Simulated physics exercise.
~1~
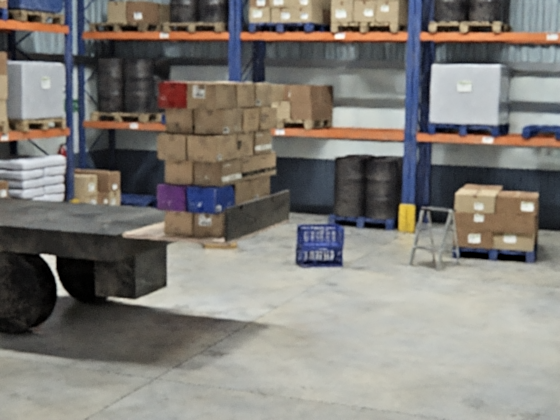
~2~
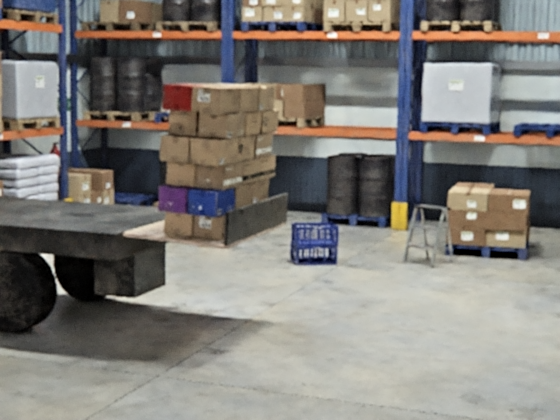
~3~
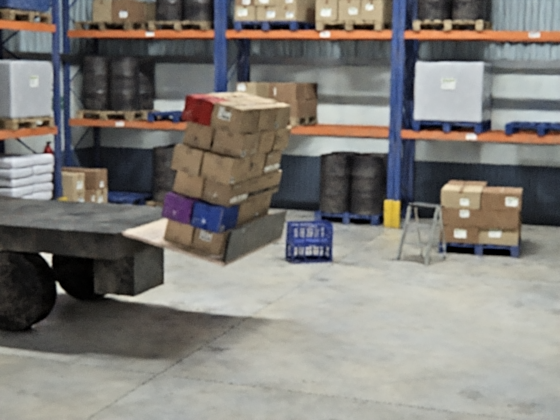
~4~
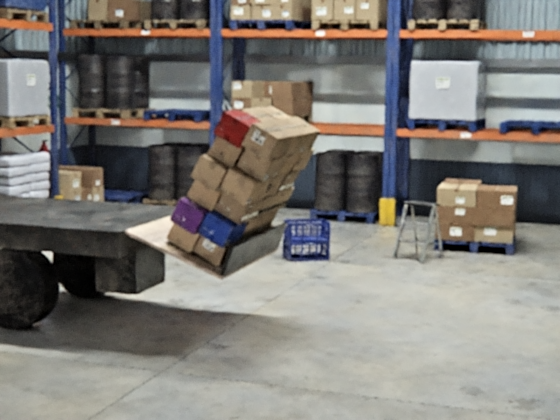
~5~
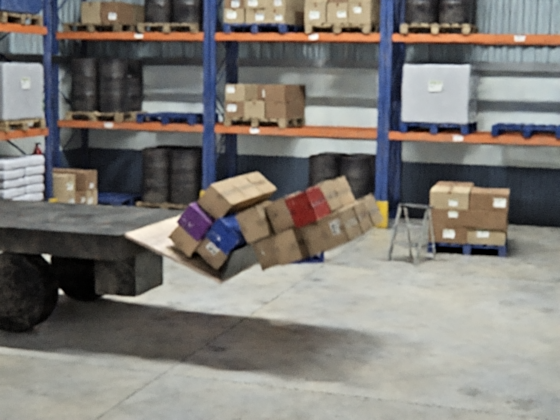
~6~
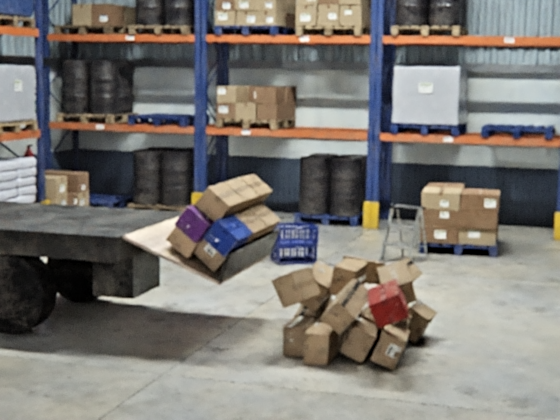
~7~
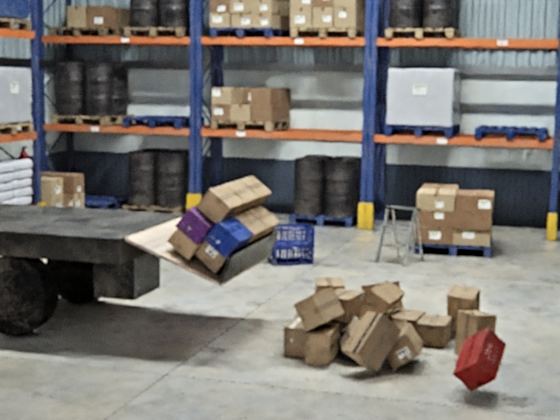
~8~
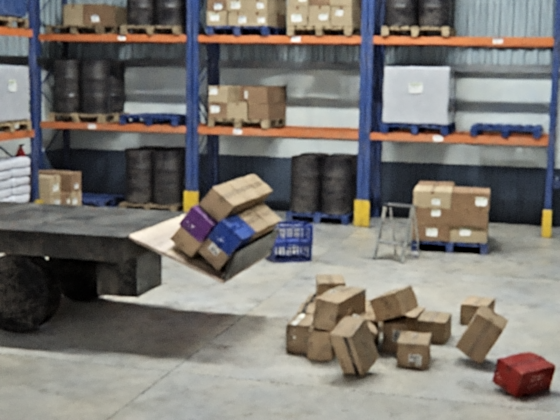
In the video, a flap at the back of a flatbed in a warehouse tilts down, and its stack of cartons leans right until the upper ones topple to the floor. The red carton tumbles farthest right, while the blue and purple cartons stay on the sloping flap.
